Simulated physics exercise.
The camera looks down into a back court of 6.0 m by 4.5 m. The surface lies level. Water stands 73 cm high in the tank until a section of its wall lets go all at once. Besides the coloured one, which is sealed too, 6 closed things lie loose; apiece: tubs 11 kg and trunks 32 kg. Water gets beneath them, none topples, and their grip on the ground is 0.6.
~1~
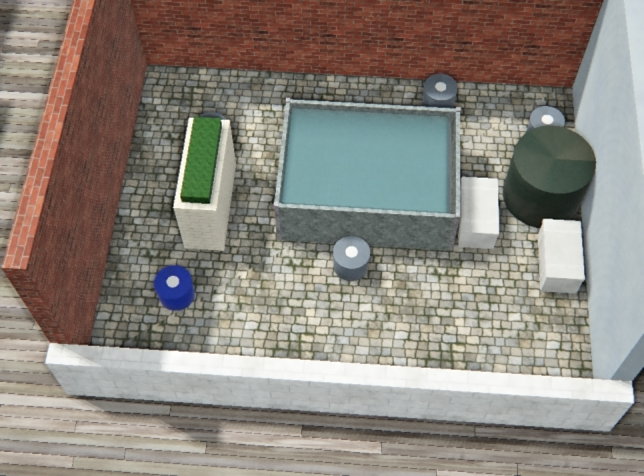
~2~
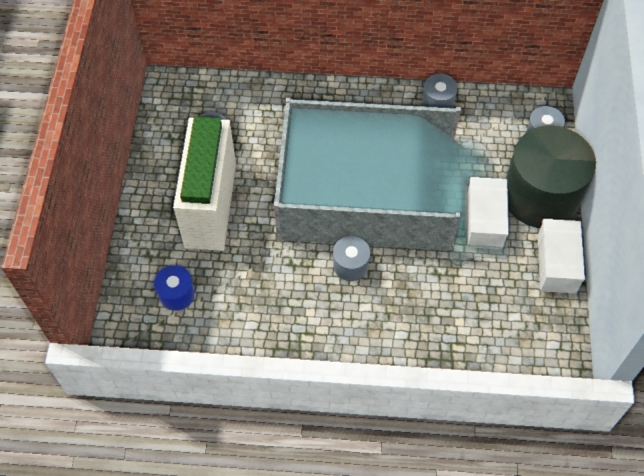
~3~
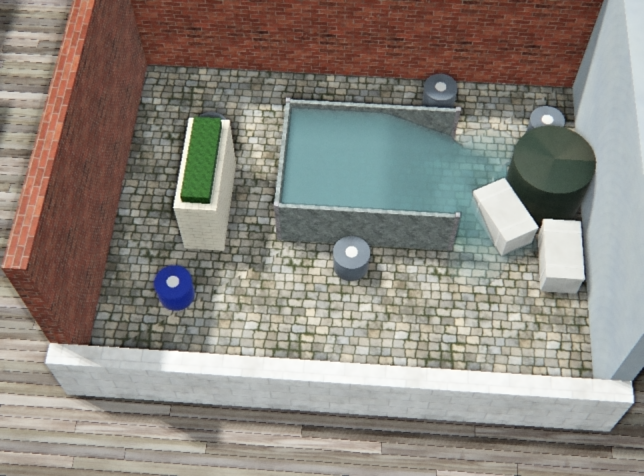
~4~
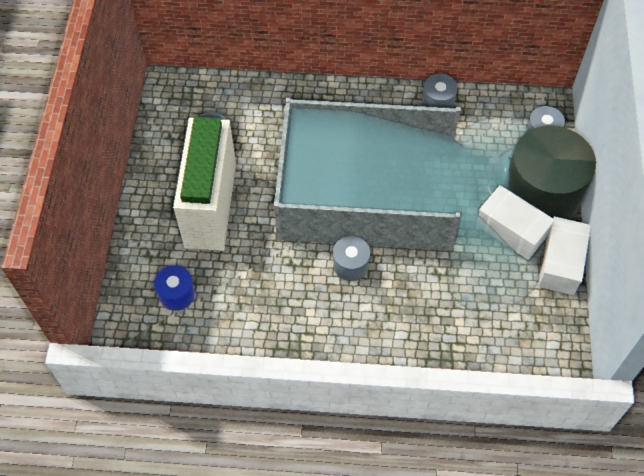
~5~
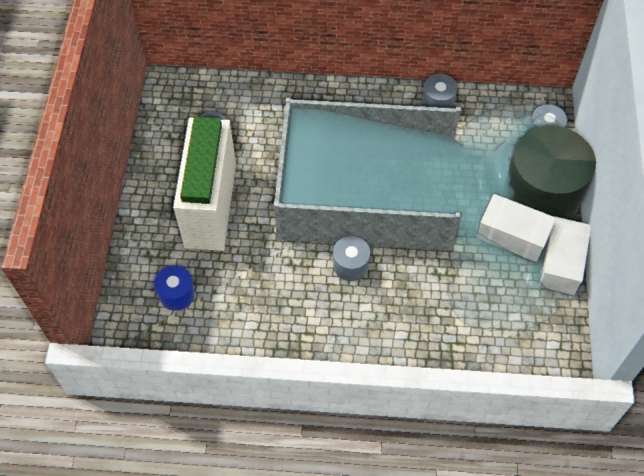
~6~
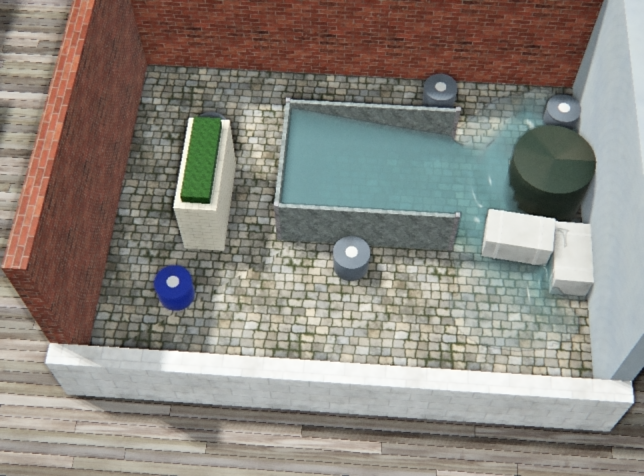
Water pours from the pool's open right side, turning a white box and shifting others.
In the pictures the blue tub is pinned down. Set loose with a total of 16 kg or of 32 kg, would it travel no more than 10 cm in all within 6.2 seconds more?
For it, only the higher weight holds it.
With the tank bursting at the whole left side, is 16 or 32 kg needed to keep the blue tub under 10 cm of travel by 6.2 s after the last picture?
Then neither weight holds it.
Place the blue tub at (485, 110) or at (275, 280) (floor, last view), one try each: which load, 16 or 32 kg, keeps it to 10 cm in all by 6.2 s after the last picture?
In turn: Neither is enough; it takes the larger.
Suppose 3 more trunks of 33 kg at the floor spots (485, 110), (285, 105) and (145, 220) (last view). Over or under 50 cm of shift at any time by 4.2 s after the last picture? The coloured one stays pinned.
In turn: Past it, past it, less.
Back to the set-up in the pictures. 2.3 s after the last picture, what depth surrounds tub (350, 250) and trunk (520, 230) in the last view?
Roughly 4 and 7 cm.
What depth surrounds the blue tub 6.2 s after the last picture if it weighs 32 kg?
Roughly 11 cm.
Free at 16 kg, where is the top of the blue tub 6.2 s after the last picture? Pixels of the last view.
Near (135, 270).
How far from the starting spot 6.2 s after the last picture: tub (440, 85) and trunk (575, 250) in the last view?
In that order: 400 cm, 300 cm.
Then, 0.6 s after the last picture the blue tub would be 0 cm from its start with 16 kg and 0 cm from its start with 32 kg; 0 cm of water round it then.
Then, 2.3 s after the last picture the blue tub would be 0 cm from its start with 16 kg and 0 cm from its start with 32 kg; 0 cm of water round it then.
Then, 4.2 s after the last picture the blue tub would be 31 cm from its start with 16 kg and 0 cm from its start with 32 kg; 5 cm of water round it then.
Then, 6.2 s after the last picture the blue tub would be 48 cm from its start with 16 kg and 0 cm from its start with 32 kg; 11 cm of water round it then.
